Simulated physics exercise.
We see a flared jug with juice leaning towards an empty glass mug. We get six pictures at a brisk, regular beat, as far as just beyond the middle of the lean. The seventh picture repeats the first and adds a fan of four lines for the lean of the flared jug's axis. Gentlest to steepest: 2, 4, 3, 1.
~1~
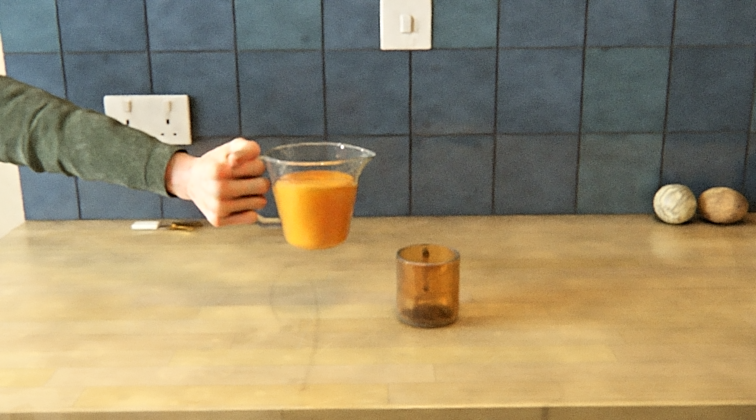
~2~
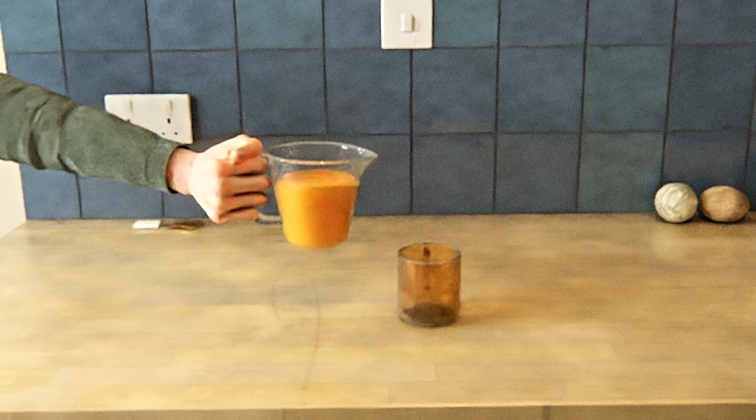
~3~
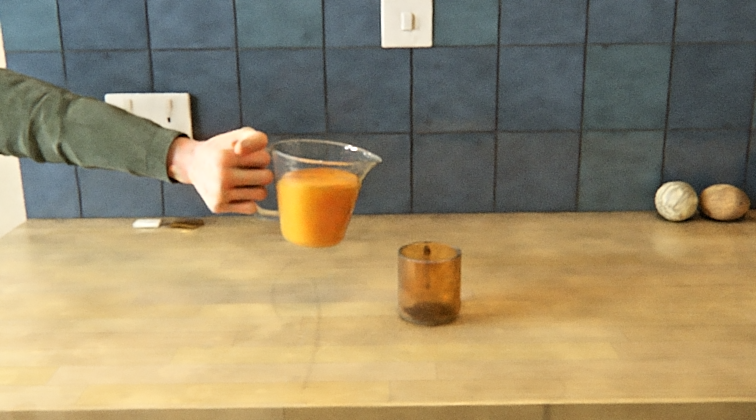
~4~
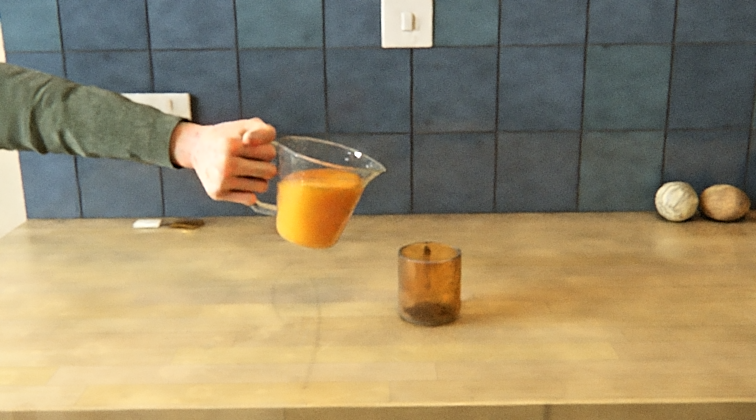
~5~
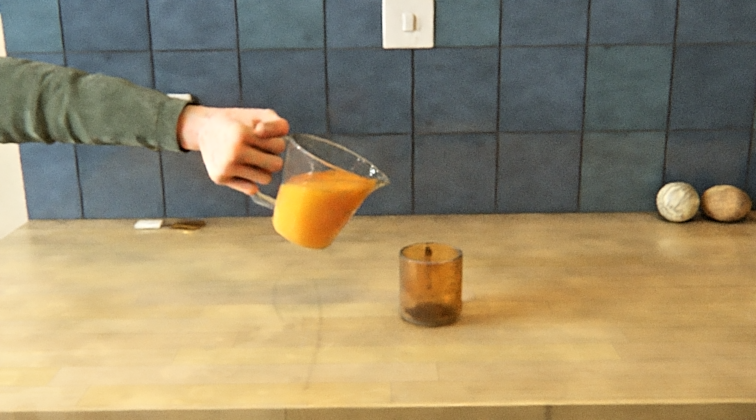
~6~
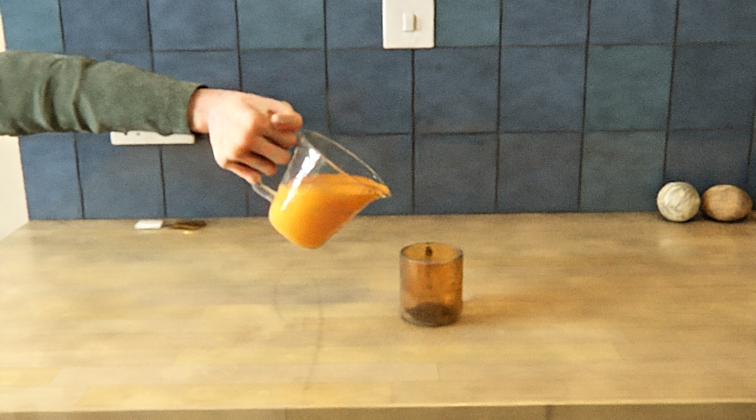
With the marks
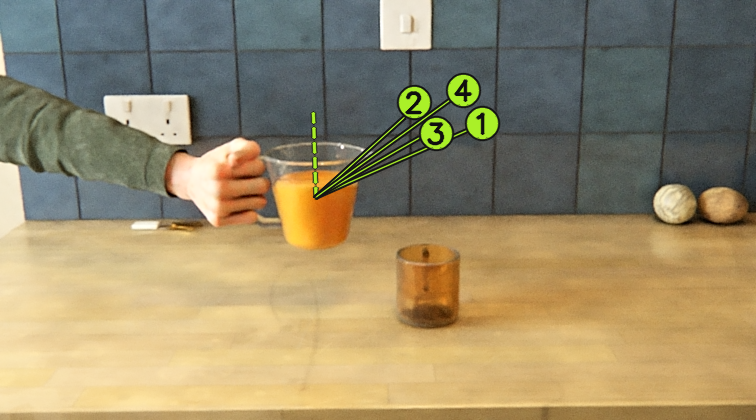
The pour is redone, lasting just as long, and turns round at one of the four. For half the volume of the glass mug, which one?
Take 4.
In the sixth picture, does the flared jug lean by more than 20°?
Yes, it does.
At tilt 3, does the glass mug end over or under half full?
Over.
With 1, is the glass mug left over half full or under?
Over.
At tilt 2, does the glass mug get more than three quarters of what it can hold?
No, less.
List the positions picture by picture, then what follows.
The first frame shows upright, lip at (374, 155); rim of the glass mug round (428, 253); nothing has left yet.
The second frame shows upright, lip at (376, 156); nothing has left yet.
The third frame shows tipped about 7°, lip at (380, 160); nothing has left yet.
The fourth frame shows tipped about 15°, lip at (384, 169); nothing has left yet.
The fifth frame shows tipped about 25°, lip at (389, 182); nothing has left yet.
The sixth frame shows tipped about 36°, lip at (391, 194); nothing has left yet.
On the marked copy, 1 at (467, 130); 2 at (404, 117); 3 at (419, 137); 4 at (449, 100).
With 1, the glass mug ends with about 79 % of what it can hold; 5 % of the juice is spilt.
With 2, the glass mug ends with about 34 % of what it can hold.
With 3, the glass mug ends with about 67 % of what it can hold.
With 4, the glass mug ends with about 51 % of what it can hold.
